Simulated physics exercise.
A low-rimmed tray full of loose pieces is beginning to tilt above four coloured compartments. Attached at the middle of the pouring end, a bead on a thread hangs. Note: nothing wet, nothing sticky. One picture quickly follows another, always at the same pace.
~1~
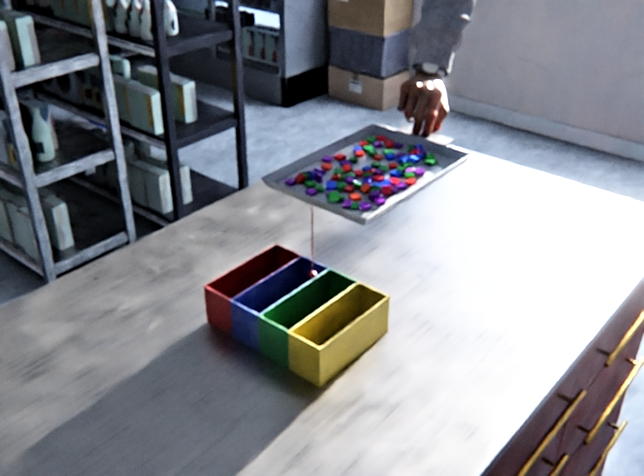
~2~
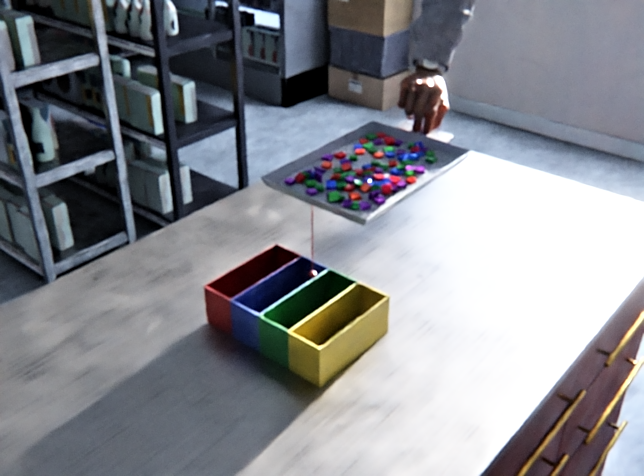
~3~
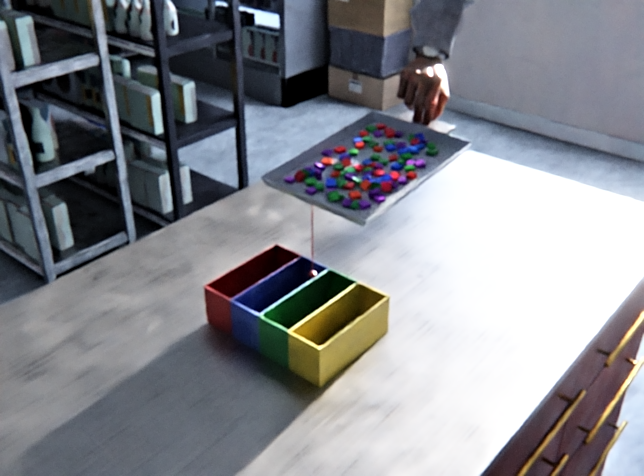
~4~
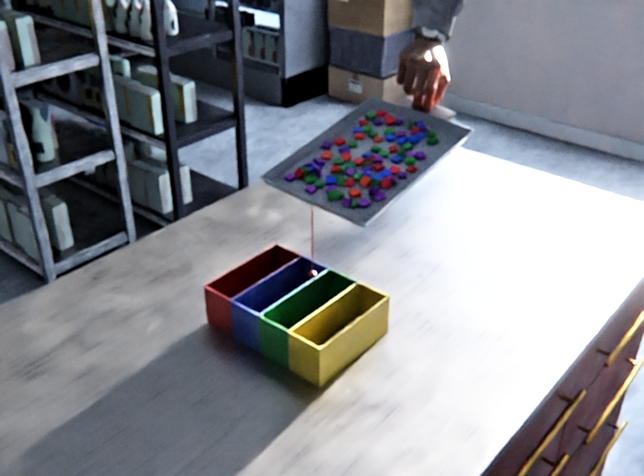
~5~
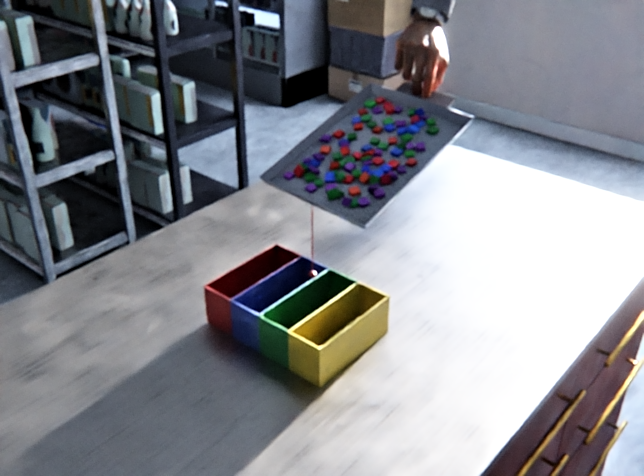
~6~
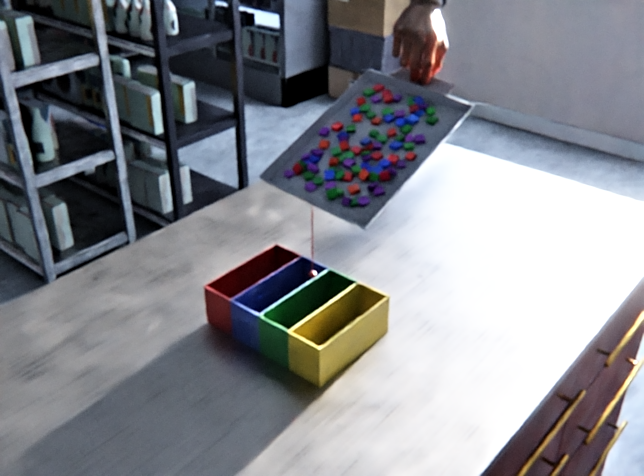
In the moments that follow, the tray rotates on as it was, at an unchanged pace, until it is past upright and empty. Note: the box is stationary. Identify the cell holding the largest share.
Largest share: Yellow.
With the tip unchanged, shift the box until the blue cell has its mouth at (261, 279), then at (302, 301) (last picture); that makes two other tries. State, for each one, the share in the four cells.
Around 60 percent the first time, around 100 percent the second.
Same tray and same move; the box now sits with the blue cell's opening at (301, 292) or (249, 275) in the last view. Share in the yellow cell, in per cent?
About 30 per cent, then about 20 per cent.
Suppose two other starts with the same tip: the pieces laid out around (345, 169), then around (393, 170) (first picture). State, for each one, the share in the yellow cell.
Try 1: 40 %; try 2: 60 %.
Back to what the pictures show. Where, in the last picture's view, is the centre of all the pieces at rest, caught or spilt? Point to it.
Last view, centre at rest - approx. (321, 352).
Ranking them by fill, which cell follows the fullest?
The runner-up is that green cell.
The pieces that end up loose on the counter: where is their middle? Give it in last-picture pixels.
Near (373, 403).
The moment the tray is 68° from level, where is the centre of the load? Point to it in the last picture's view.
Look around (334, 215) in the last picture.
Soon after the last picture, tray tipped steeply; about two thirds on the tray; about a third falling or outside the box.
A little later, tray tipped past a quarter turn; about a third in the yellow cell; about a quarter in the green cell; a small part in the blue cell; a stray few in the red cell; about a quarter falling or outside the box.
Later still, tray tipped past a quarter turn; about half in the yellow cell; about a quarter in the green cell; a small part in the blue cell; a stray few in the red cell; about a quarter falling or outside the box.
At rest, tray tipped past a quarter turn; about half in the yellow cell; about a quarter in the green cell; a small part in the blue cell; a stray few in the red cell; about a quarter outside the box.
